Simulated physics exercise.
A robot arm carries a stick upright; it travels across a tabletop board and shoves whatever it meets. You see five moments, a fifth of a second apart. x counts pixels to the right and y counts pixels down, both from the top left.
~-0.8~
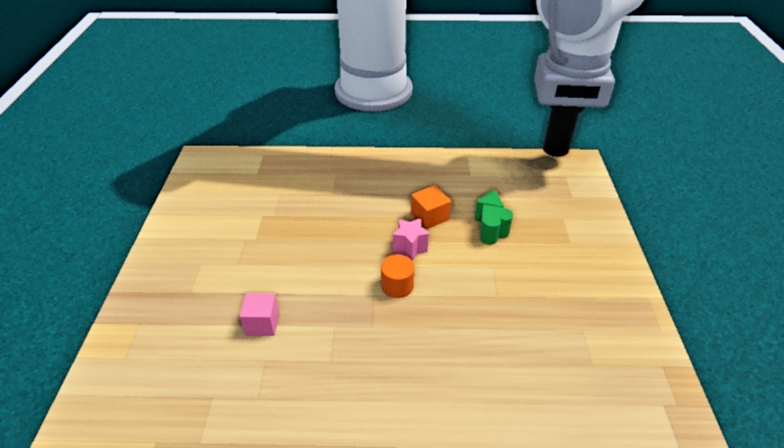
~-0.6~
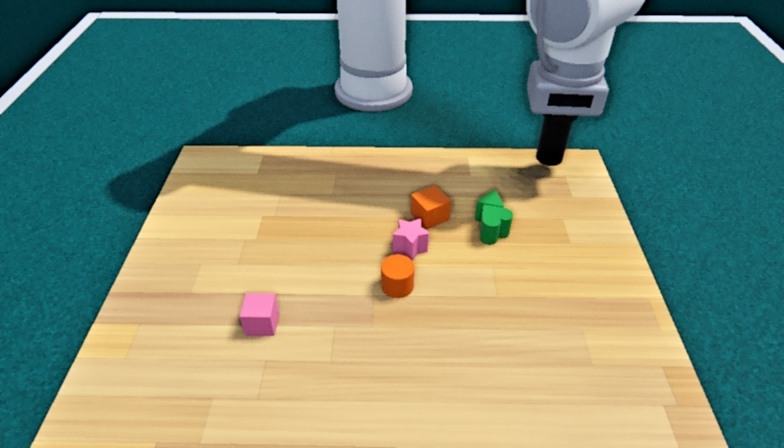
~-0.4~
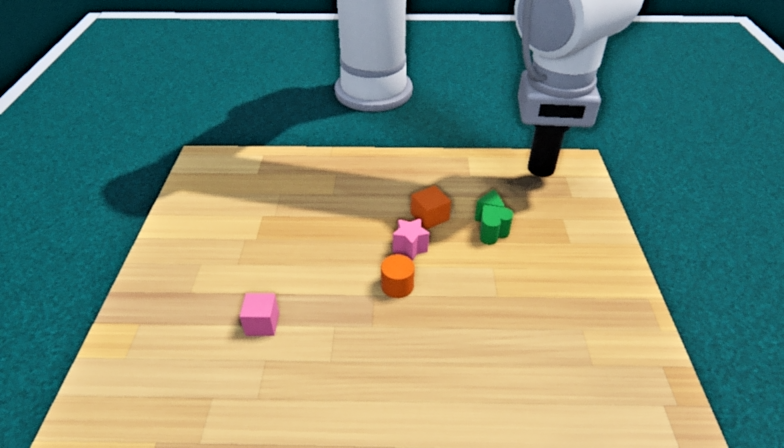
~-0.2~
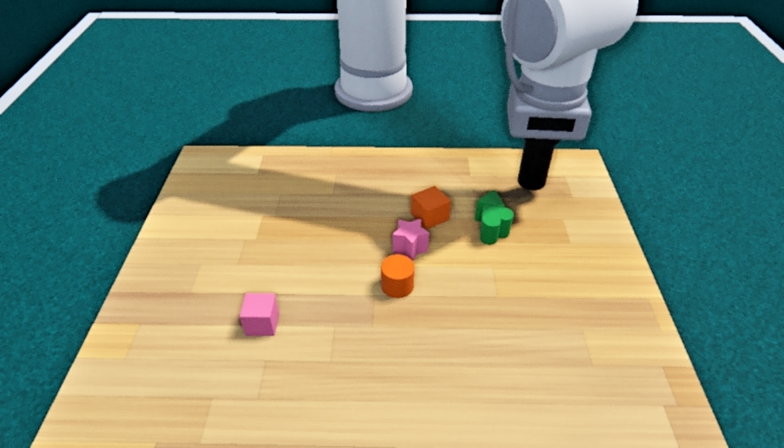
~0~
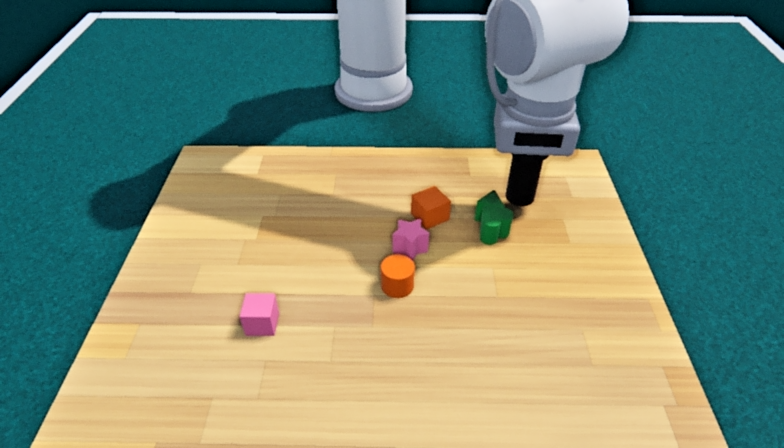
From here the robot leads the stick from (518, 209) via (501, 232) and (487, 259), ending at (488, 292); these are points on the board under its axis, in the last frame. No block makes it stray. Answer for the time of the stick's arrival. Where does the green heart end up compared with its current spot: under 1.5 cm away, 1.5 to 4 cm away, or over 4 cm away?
Moves over 4 cm.
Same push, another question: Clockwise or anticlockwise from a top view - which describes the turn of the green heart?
It turns round clockwise.
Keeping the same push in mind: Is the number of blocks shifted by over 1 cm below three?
That would be a yes.
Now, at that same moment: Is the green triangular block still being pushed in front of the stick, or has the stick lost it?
It slips away.
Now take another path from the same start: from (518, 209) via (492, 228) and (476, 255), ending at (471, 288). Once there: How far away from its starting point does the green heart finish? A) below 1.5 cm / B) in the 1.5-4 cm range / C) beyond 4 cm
Option C.
The first path, step by step. One third of the way, stick (503, 221); green triangular block (483, 203), turned 45° clockwise; green heart (485, 225), turned 30° clockwise.
Two thirds of the way, stick (488, 248); green triangular block (483, 203), turned 45° clockwise; green heart (461, 244), turned 75° clockwise.
At the end, stick (490, 281); orange four-sided block unmoved; green triangular block (483, 203), turned 45° clockwise; green heart (458, 247), turned 95° clockwise.
